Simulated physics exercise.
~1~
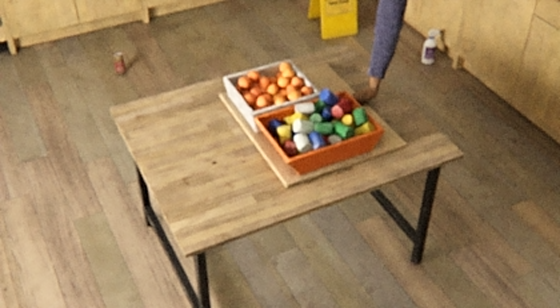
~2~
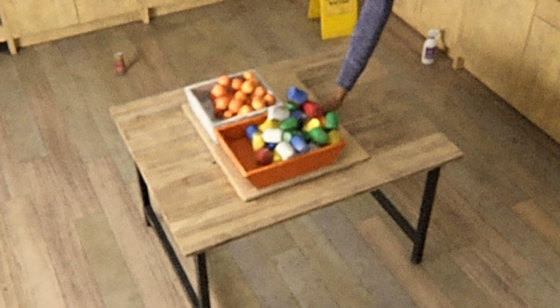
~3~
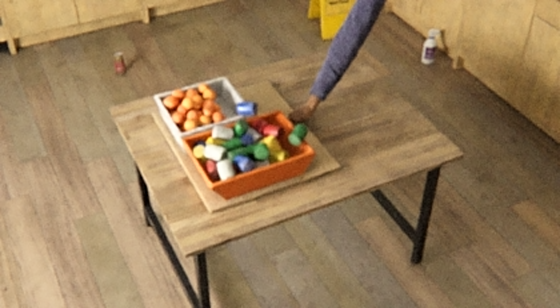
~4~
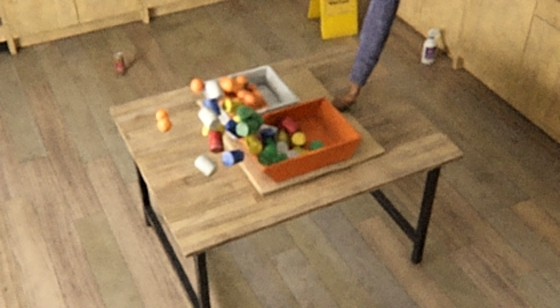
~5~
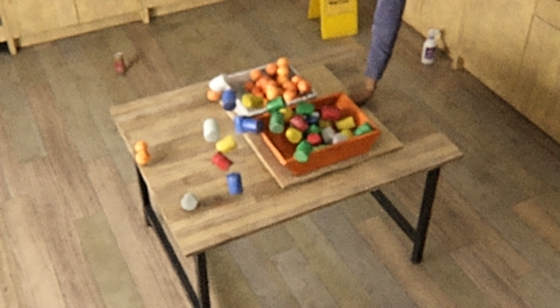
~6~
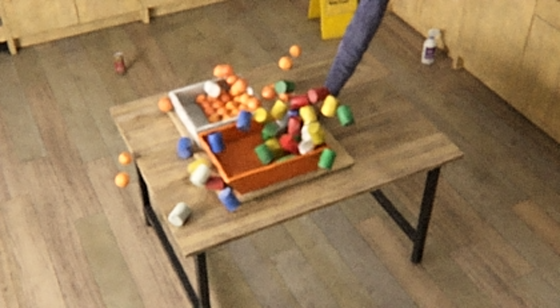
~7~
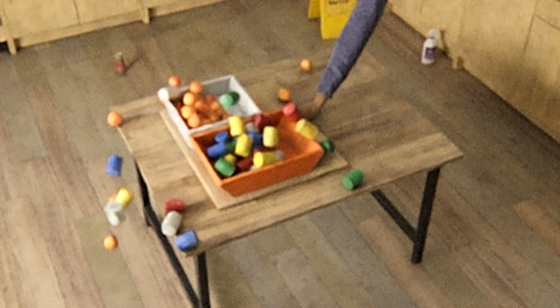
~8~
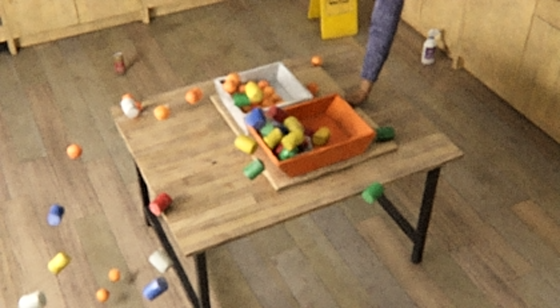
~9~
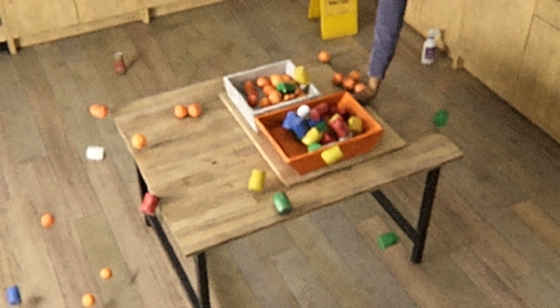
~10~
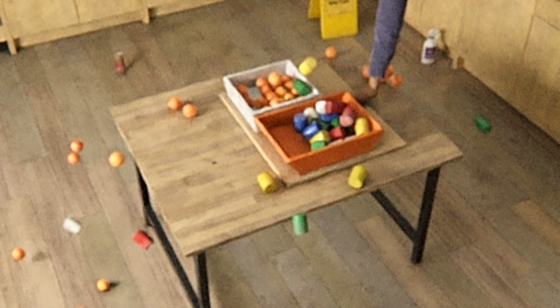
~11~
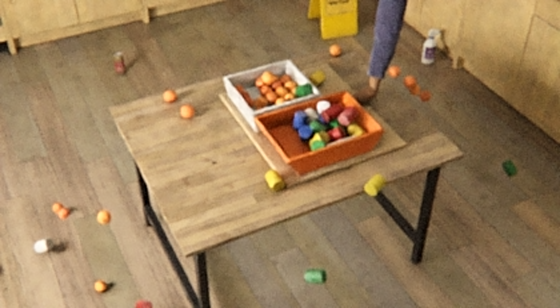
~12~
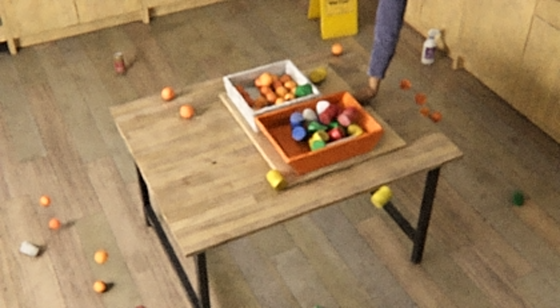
Brightly coloured, mostly cylindrical pieces fly out of an orange tote as a hand shoves it to and fro on a low wooden table, seen from above in a wood-floored room. Beside it, toward the back left on the same board, sits a white tote of small orange items, and a yellow sign stands behind. The hand pulls the board left, then pushes it back right, flinging pieces leftward. A second trip left and back scatters more across the tabletop and onto the floor. The board then rests at the right, both totes still partly filled, with strays on table and floor.
